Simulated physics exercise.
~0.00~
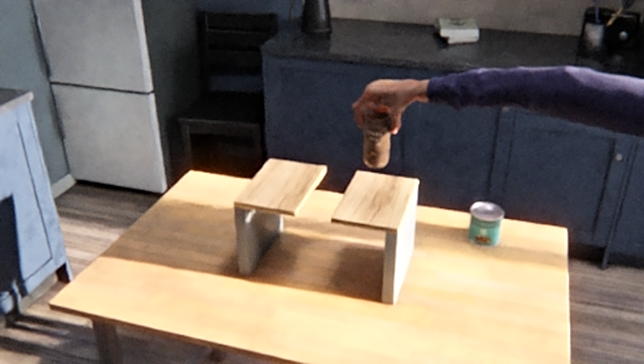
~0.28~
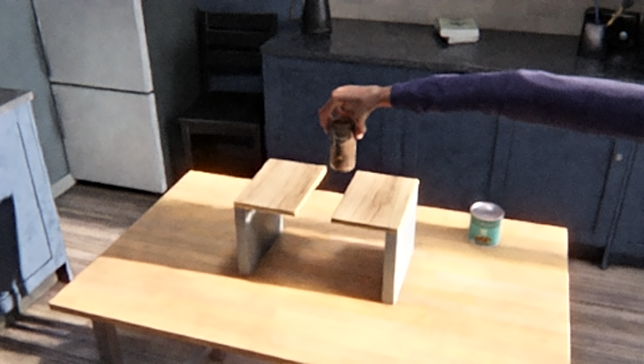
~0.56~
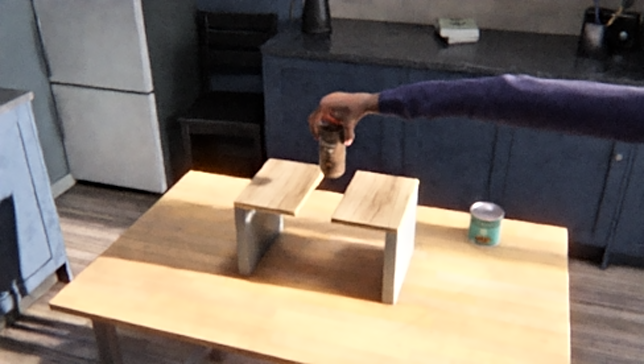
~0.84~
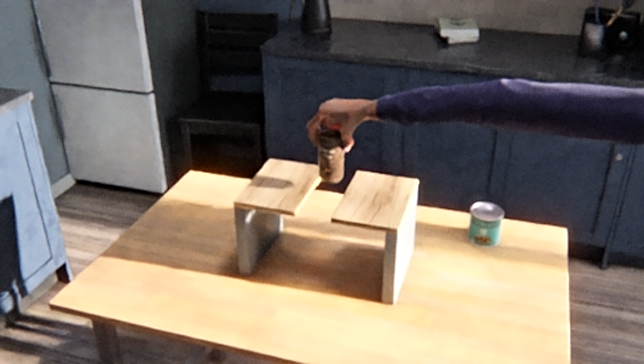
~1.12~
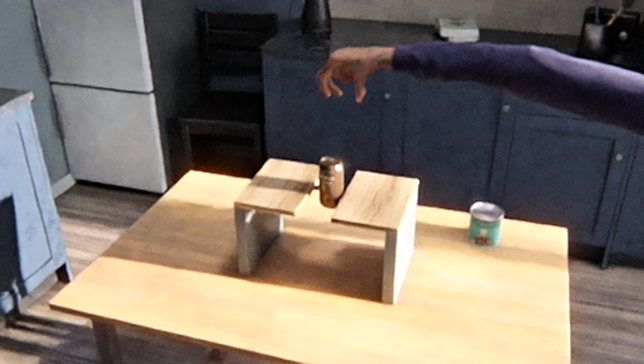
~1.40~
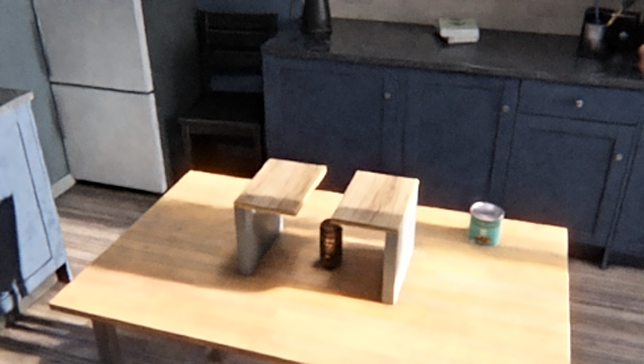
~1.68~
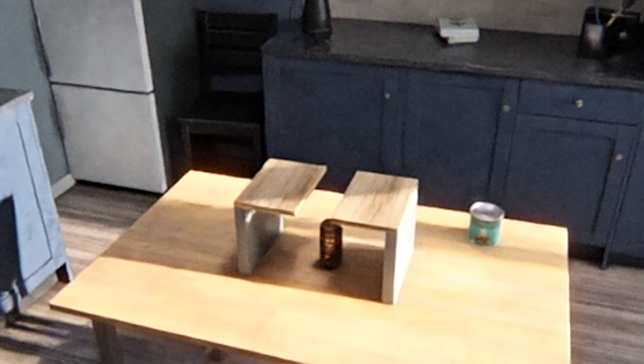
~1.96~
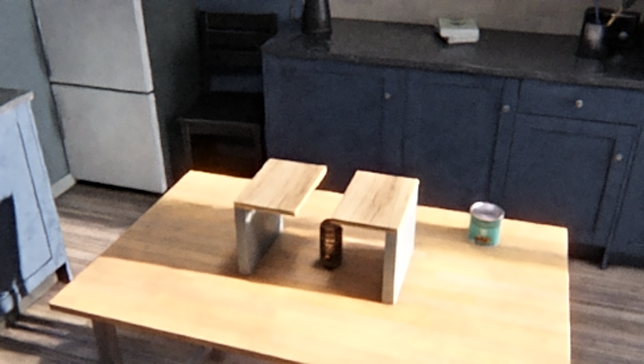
A brown can, held upright in a hand reaching in from the right, hovers above a wooden table where two raised ledges stand with a narrow gap between them. The hand carries the can left and then lowers it toward the opening. The fingers let go and the hand draws back as the can drops upright between the ledges. It passes through the gap and reaches the tabletop below, while the arm leaves the view. The can stays standing there, still upright, and the turquoise tin to the right has not moved.
